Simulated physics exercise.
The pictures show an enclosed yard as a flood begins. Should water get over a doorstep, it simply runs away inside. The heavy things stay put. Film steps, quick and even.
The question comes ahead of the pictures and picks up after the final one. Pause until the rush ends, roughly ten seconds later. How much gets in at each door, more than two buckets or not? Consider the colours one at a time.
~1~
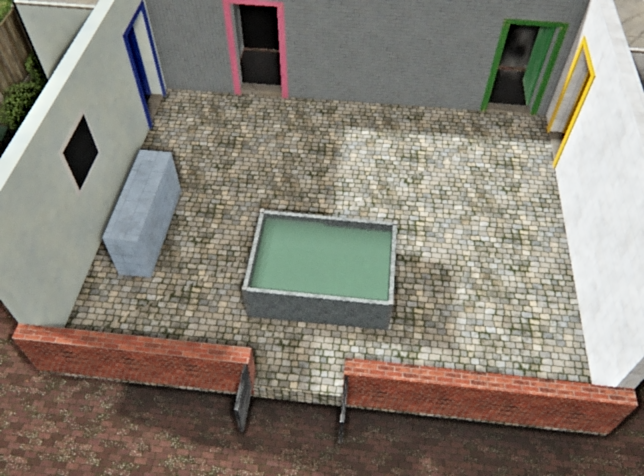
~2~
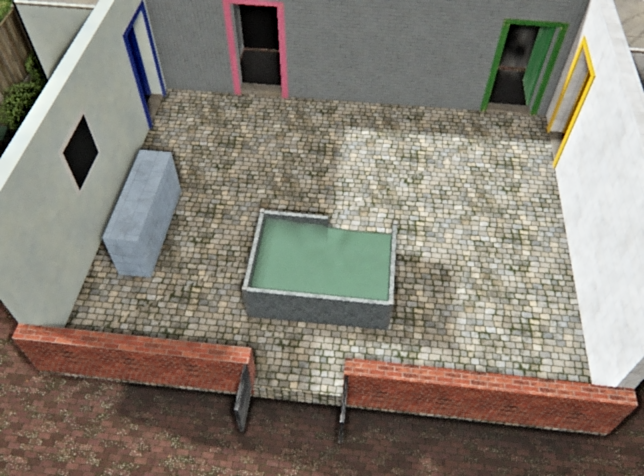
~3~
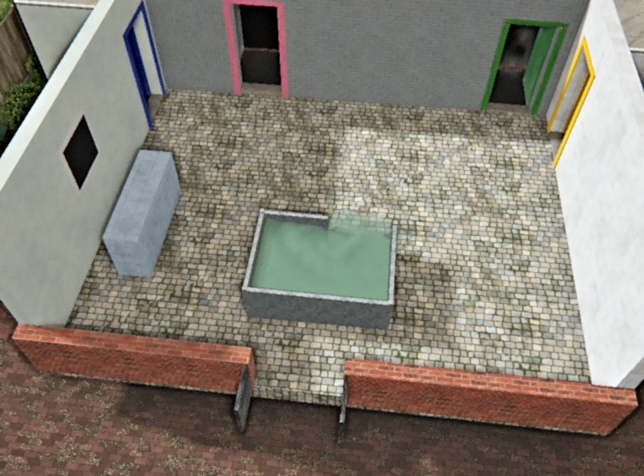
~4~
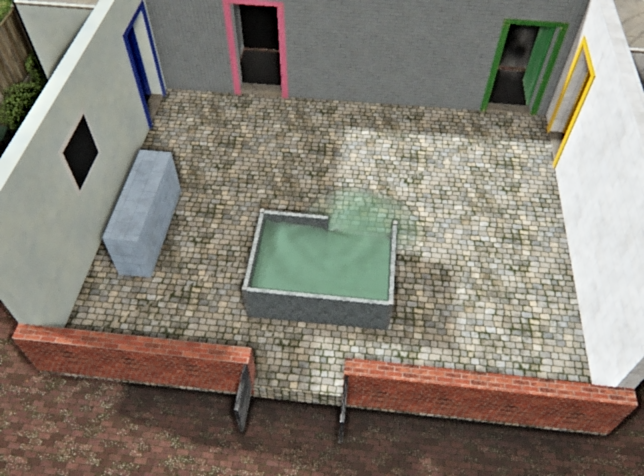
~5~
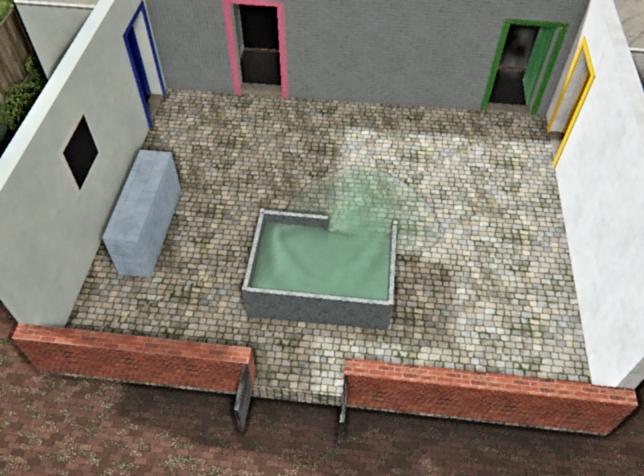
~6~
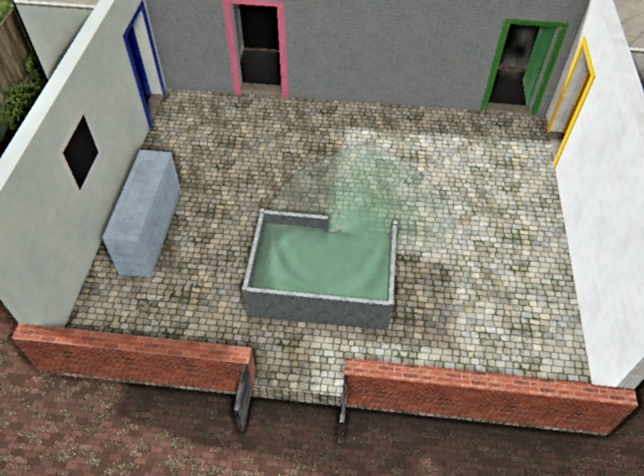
Result: The yellow door exceeds two buckets; the green door exceeds two buckets; the blue door exceeds two buckets; the pink door does not exceed two buckets.
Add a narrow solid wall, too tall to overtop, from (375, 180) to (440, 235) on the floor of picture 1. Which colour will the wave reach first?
In my view it's the pink-painted one.
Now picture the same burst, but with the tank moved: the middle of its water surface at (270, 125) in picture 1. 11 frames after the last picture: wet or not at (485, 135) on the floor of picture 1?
Looks like it's drenched by then.
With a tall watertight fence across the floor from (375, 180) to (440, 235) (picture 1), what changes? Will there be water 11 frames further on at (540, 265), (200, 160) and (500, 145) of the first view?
Taking the points in turn, they are high and dry, high and dry and high and dry.
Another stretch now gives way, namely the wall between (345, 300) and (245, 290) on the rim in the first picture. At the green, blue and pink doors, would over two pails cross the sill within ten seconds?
Outcome - green door: Short of the mark, blue door: Short of the mark, pink door: Short of the mark.
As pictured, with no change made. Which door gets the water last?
I'd go with the blue-painted one.
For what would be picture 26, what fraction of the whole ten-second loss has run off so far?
My figure: 15 percent.
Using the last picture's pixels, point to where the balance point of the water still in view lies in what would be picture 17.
Estimate: (356, 213).
A moment on, water covers 25 % of the floor; the yellow door not reached, the green door not reached, the blue door not reached, the pink door not reached.
Next, water covers 35 % of the floor; the yellow door not reached, the green door wet at the sill, nothing in, the blue door not reached, the pink door wet at the sill, nothing in.
Then, water covers 40 % of the floor; the yellow door under two buckets in, the green door over two buckets in, the blue door under two buckets in, the pink door under two buckets in.
Later, water covers 55 % of the floor; the yellow door over two buckets in, the green door far over two buckets in, the blue door over two buckets in, the pink door under two buckets in.
In the end, water covers 85 % of the floor; the yellow door far over two buckets in, the green door far over two buckets in, the blue door far over two buckets in, the pink door under two buckets in.
